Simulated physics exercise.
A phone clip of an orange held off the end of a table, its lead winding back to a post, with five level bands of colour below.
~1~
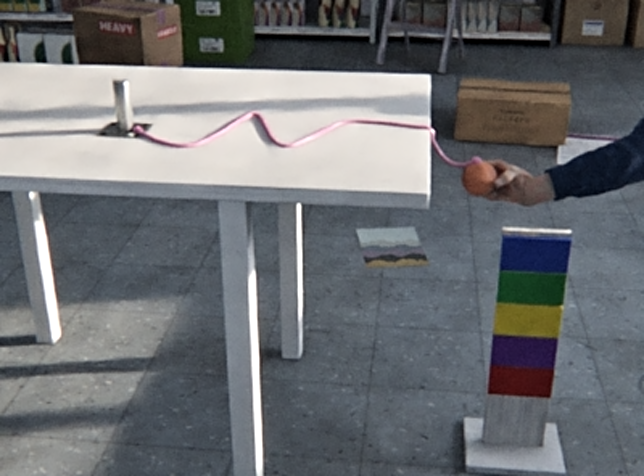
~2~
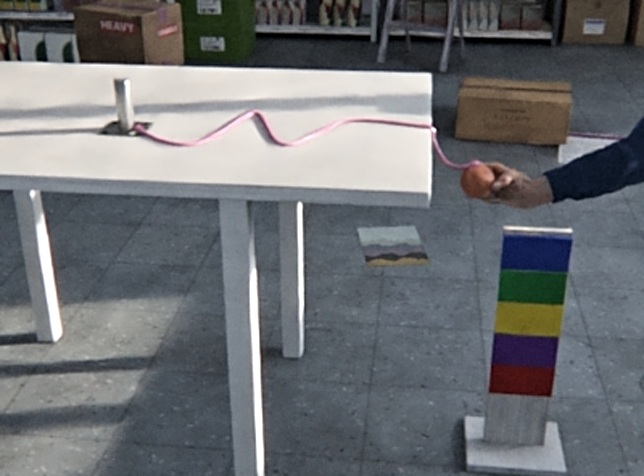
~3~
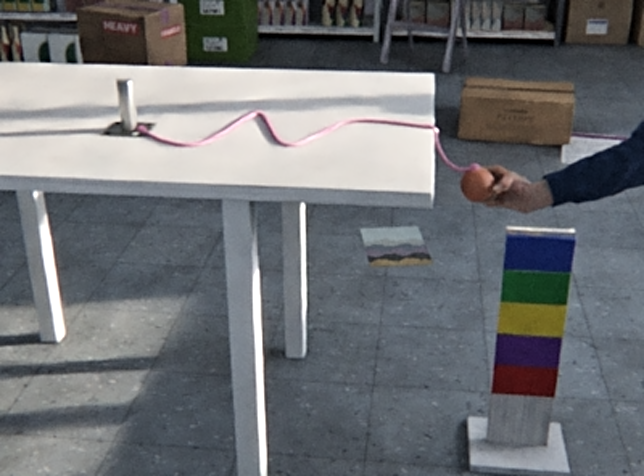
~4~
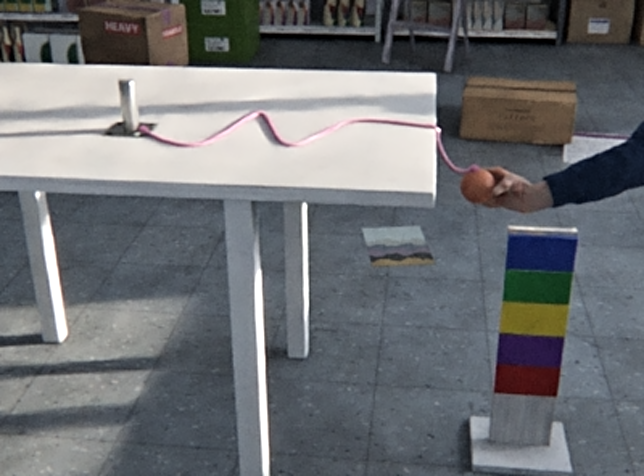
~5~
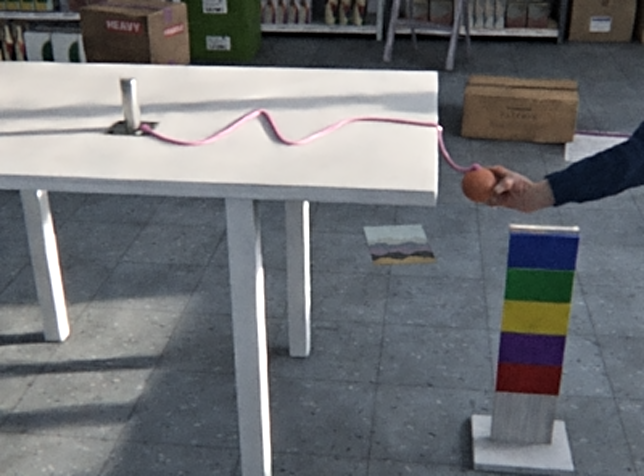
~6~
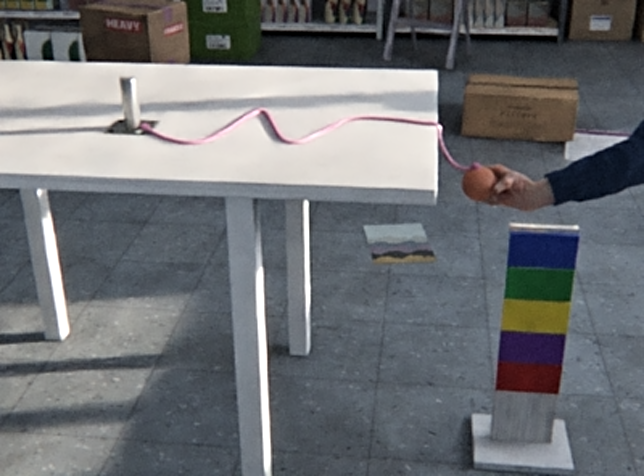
An orange, gripped by a hand reaching in from the right in a dark sleeve, hangs just off the end of a white table in a grey-floored room, seen from slightly above. A pink lead winds back across the tabletop to a short metallic post, while blue, green, yellow, purple and red bands mark an upright board below. Nothing moves noticeably except the view, which shifts very slightly.
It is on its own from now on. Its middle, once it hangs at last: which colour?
Colour: Red.
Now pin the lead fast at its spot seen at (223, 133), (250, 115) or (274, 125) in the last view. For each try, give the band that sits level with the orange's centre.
Purple, yellow, green.
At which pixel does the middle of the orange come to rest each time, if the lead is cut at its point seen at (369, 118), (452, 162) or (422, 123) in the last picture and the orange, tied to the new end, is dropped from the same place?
Respectively (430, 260), (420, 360) and (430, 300).
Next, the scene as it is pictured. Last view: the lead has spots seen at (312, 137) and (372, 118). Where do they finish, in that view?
Point one: (436, 164); point two: (432, 242).
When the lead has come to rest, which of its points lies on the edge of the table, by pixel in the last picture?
It is around (287, 142).
Early on, orange near (416, 361); level with red.
Midway, orange near (428, 368); level with red.
Finally, orange near (423, 368); level with red. Its middle rests at the red band.
